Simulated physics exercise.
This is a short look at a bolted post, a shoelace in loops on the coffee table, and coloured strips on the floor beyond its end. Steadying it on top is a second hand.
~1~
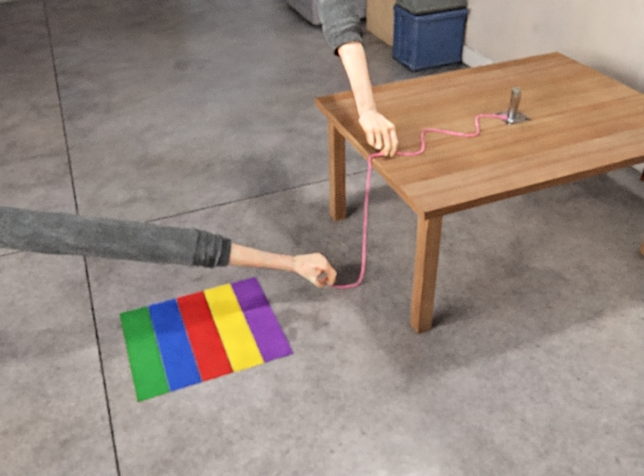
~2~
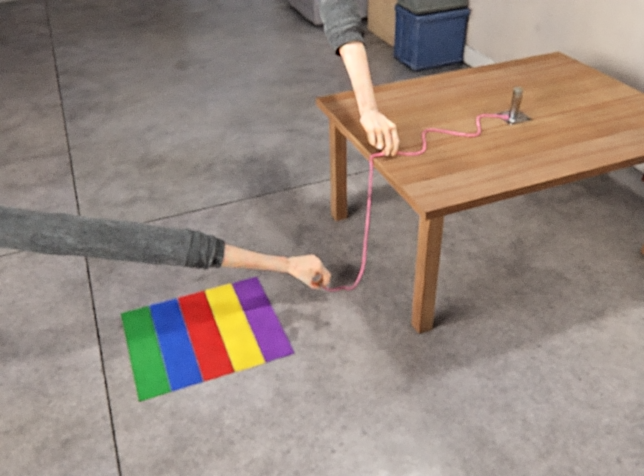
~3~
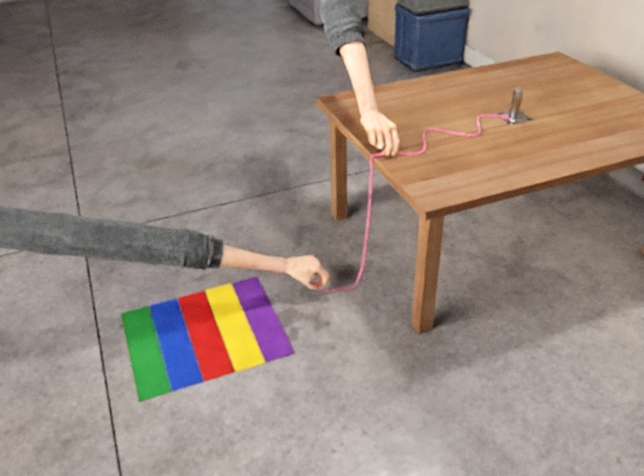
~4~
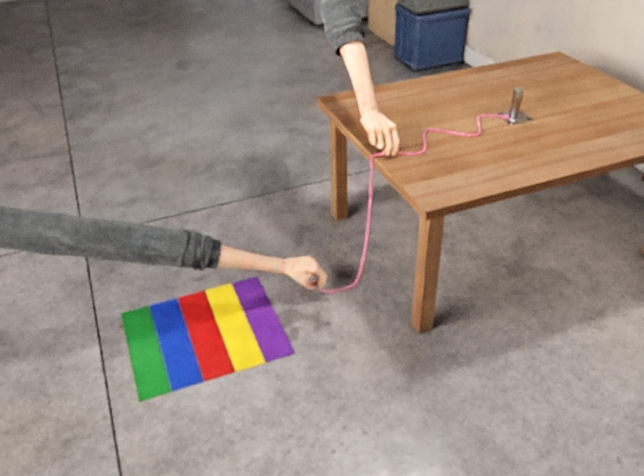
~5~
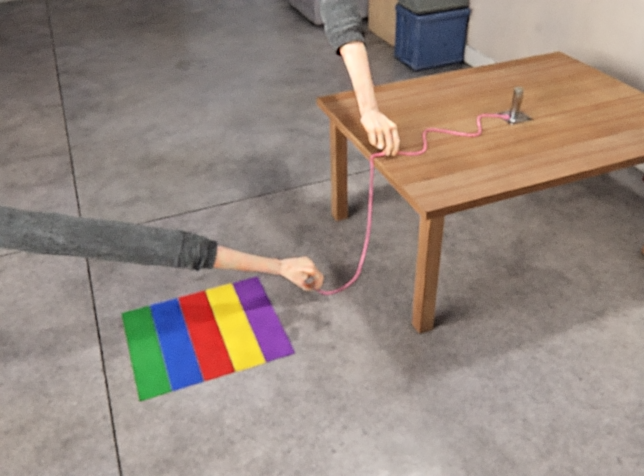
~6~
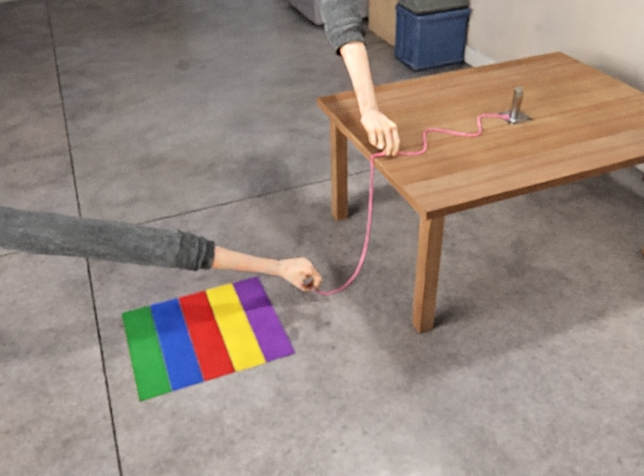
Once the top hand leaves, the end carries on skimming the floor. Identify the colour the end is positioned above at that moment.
It is positioned above blue.
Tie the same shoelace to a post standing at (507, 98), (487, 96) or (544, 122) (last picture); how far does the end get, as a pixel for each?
Somewhere near (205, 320), (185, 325) and (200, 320), in that order.
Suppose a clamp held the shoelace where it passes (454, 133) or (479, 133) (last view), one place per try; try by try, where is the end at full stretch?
Approximately (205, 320), then (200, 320).
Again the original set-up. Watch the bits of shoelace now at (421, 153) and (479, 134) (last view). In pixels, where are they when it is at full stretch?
The first moves to (364, 163), the second to (452, 133).
Soon after, end near (234, 311); over yellow.
Then, end near (196, 321); over red.
At full stretch, end near (173, 328); over blue. It halts on the blue strip.
